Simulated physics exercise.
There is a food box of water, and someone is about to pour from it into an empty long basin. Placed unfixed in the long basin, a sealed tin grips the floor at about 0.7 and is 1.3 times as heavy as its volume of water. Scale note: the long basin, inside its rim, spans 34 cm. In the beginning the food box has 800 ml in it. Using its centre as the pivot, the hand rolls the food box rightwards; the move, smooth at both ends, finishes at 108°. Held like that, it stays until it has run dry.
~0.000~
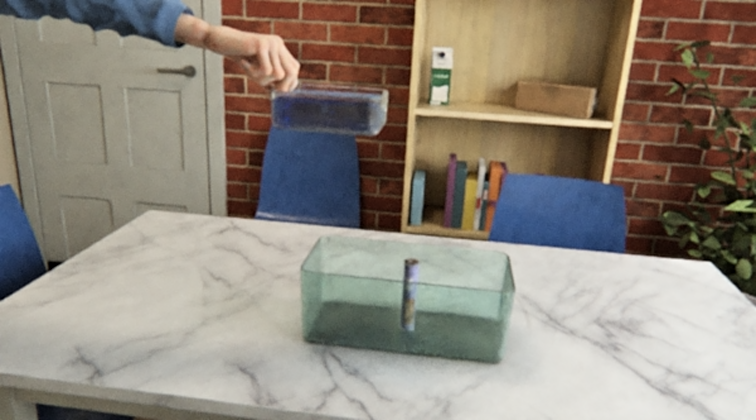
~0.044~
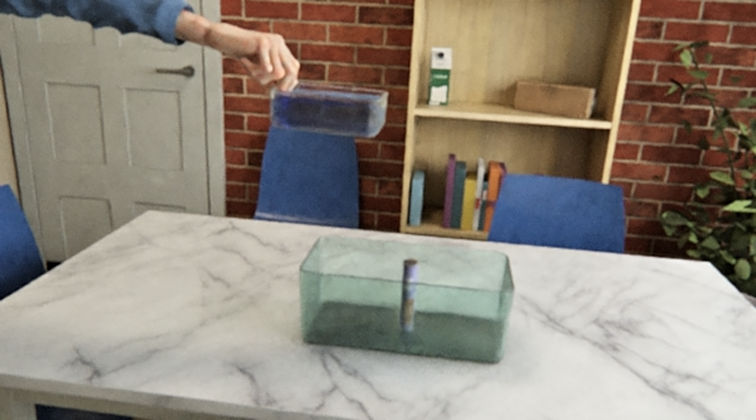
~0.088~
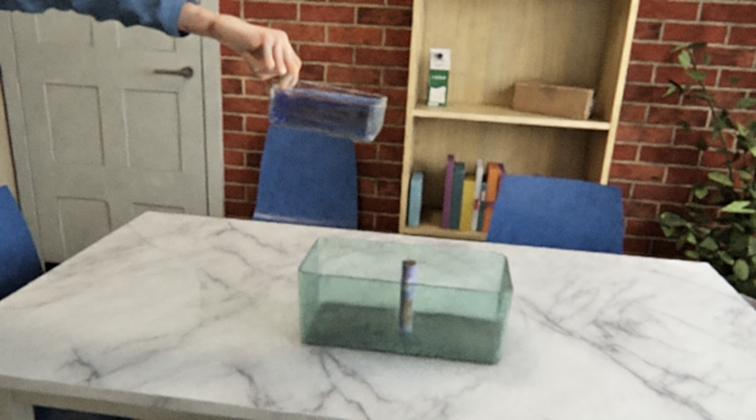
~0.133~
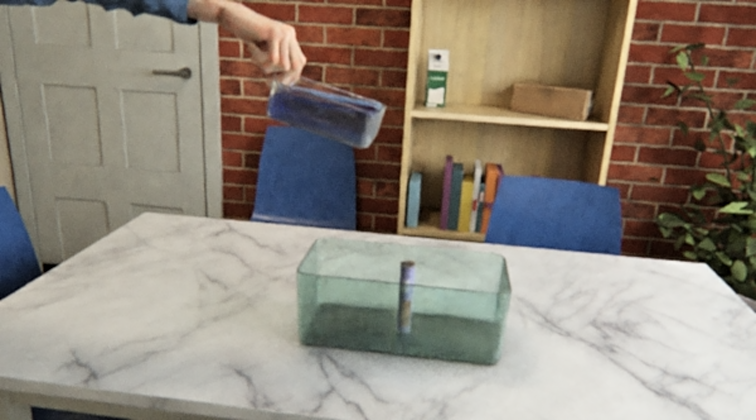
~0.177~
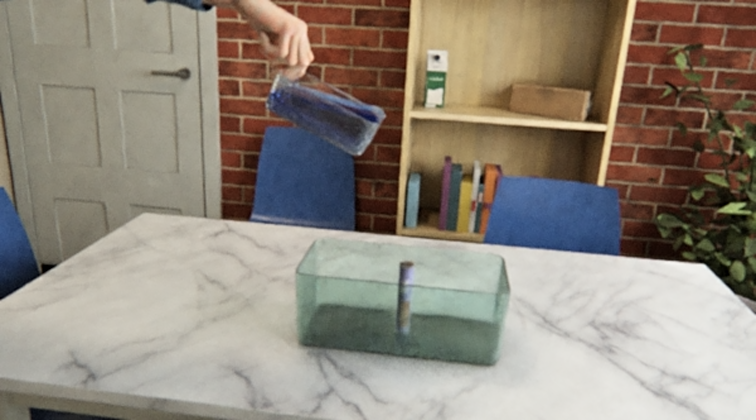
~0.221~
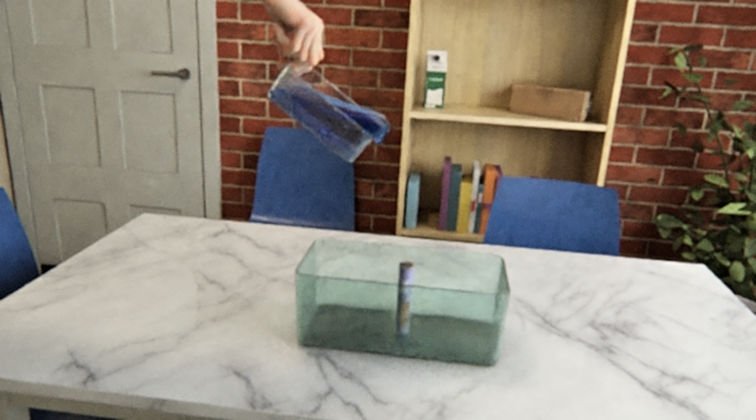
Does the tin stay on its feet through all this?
It stays vertical.
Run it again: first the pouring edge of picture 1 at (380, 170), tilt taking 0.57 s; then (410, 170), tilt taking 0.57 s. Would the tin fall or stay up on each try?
Run one: It tumbles. Run two: It does not tip.
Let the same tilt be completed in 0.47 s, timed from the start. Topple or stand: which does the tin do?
Outcome - the tin stays erect.
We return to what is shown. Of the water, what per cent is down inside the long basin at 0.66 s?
The share is close to 86 percent.
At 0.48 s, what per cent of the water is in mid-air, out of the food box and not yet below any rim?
Around 72 in a hundred.
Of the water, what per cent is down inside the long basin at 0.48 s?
I reckon close to 20 percent of it.
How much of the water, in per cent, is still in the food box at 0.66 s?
Roughly 1 per cent.
Then, 0.48 s in, the tilt is 101° and 8 per cent is still to pour; the tin stands where it began.
Then, 0.66 s in, the tilt is 108° and 1 per cent is still to pour; the tin stands where it began.
Then, 0.86 s in, the tilt is 108° and 0 per cent is still to pour; the tin stands where it began.
Then, 1.07 s in, the tilt is 108° and 0 per cent is still to pour; the tin stands where it began.
Finally, the tin stands where it began.
